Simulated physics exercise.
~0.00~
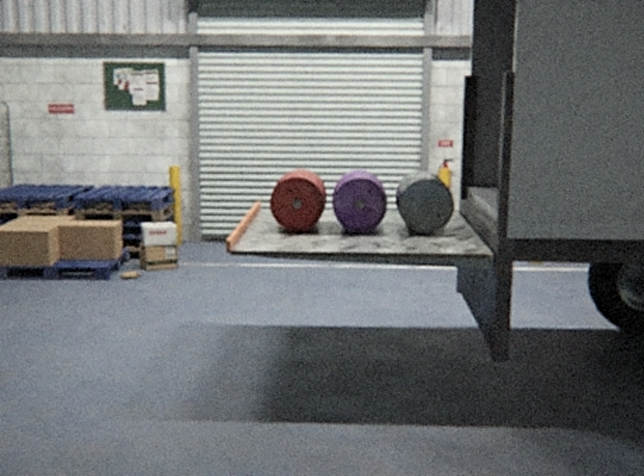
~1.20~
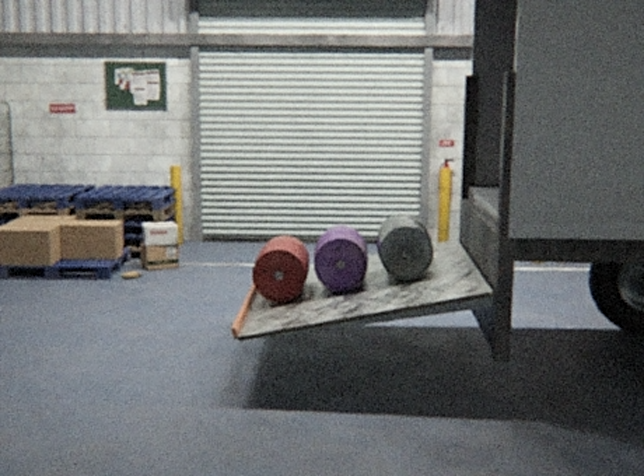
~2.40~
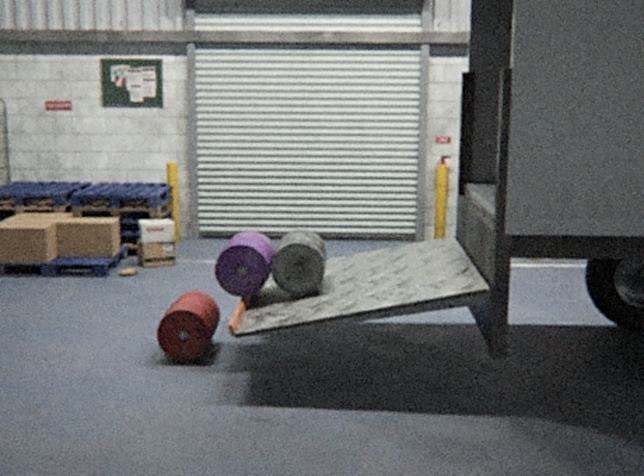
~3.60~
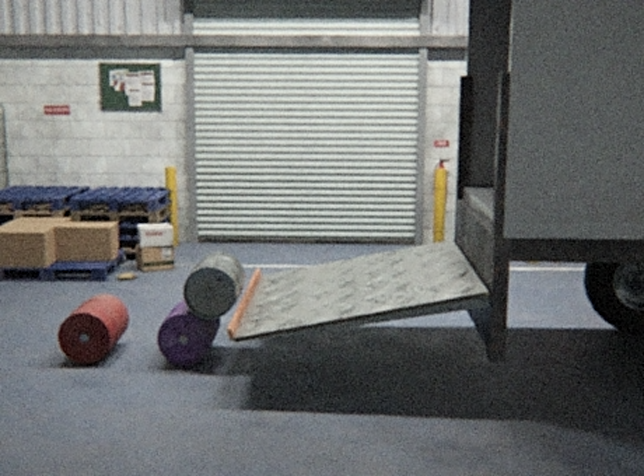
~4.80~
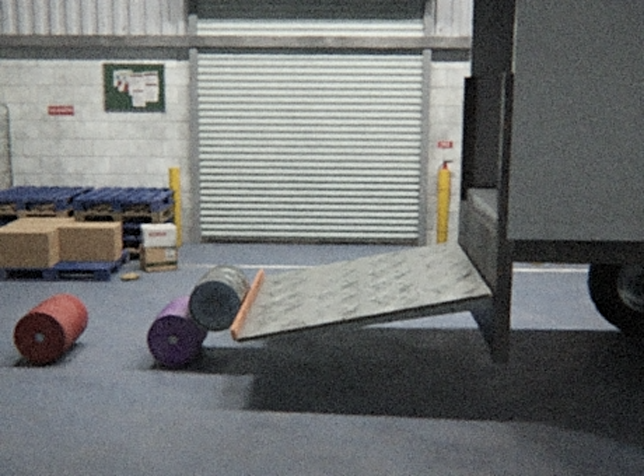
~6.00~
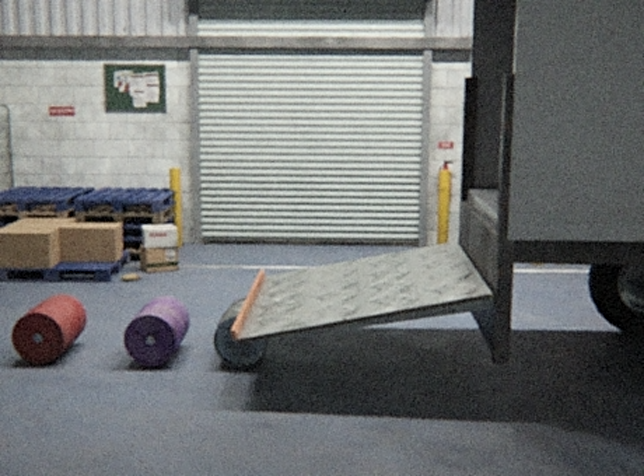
Three barrels, red, purple and grey, rolled left down the truck's lift platform as it dipped and tipped, and dropped off its edge one after another, red first; they ended on the warehouse floor, the grey one right beside the platform's edge.
